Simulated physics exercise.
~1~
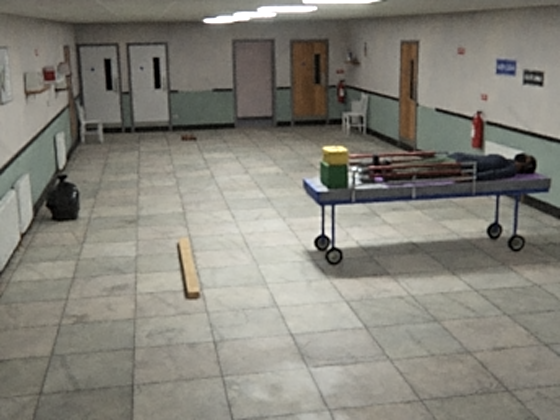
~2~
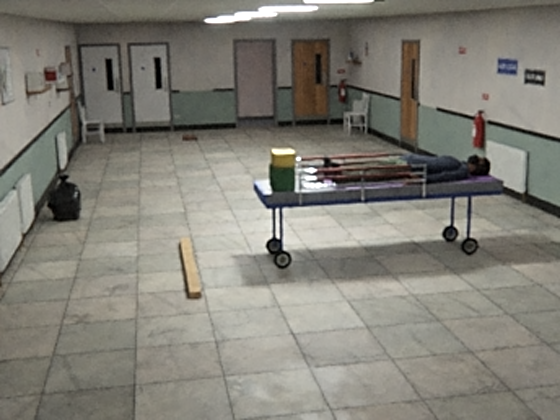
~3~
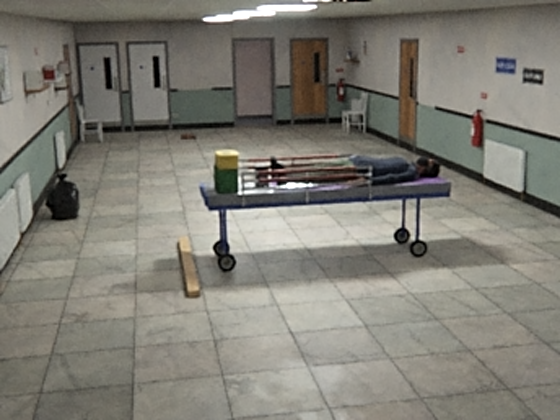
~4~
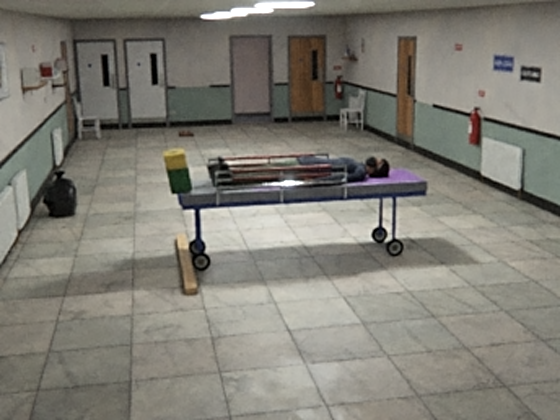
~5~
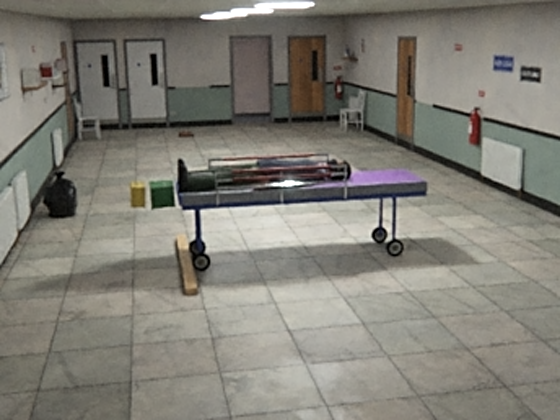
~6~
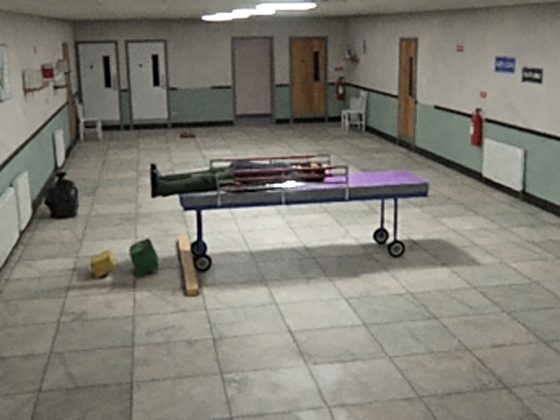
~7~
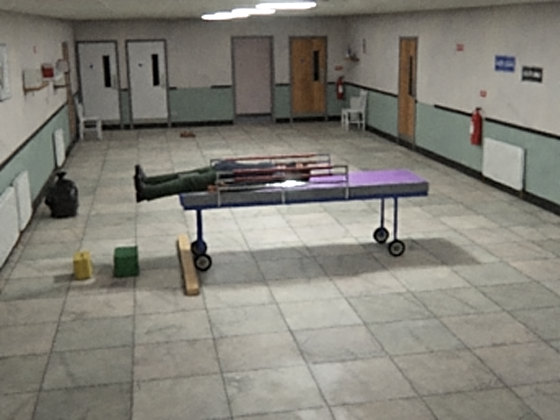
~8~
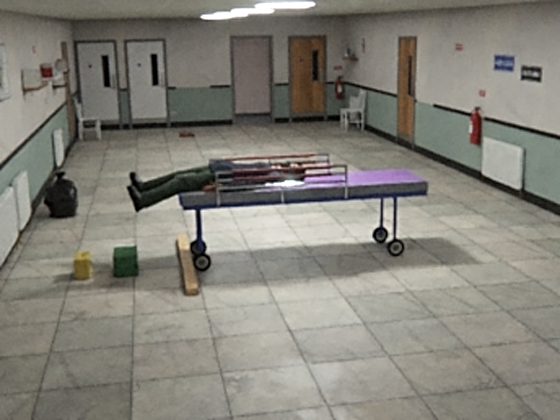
The clip shows a wheeled stretcher carrying a lying person leftward along a tiled hall until it stops abruptly at a wooden sill. The person slides on feet first, the stacked yellow and green boxes tumble to the floor, and the feet end up jutting past the stretcher's left end.
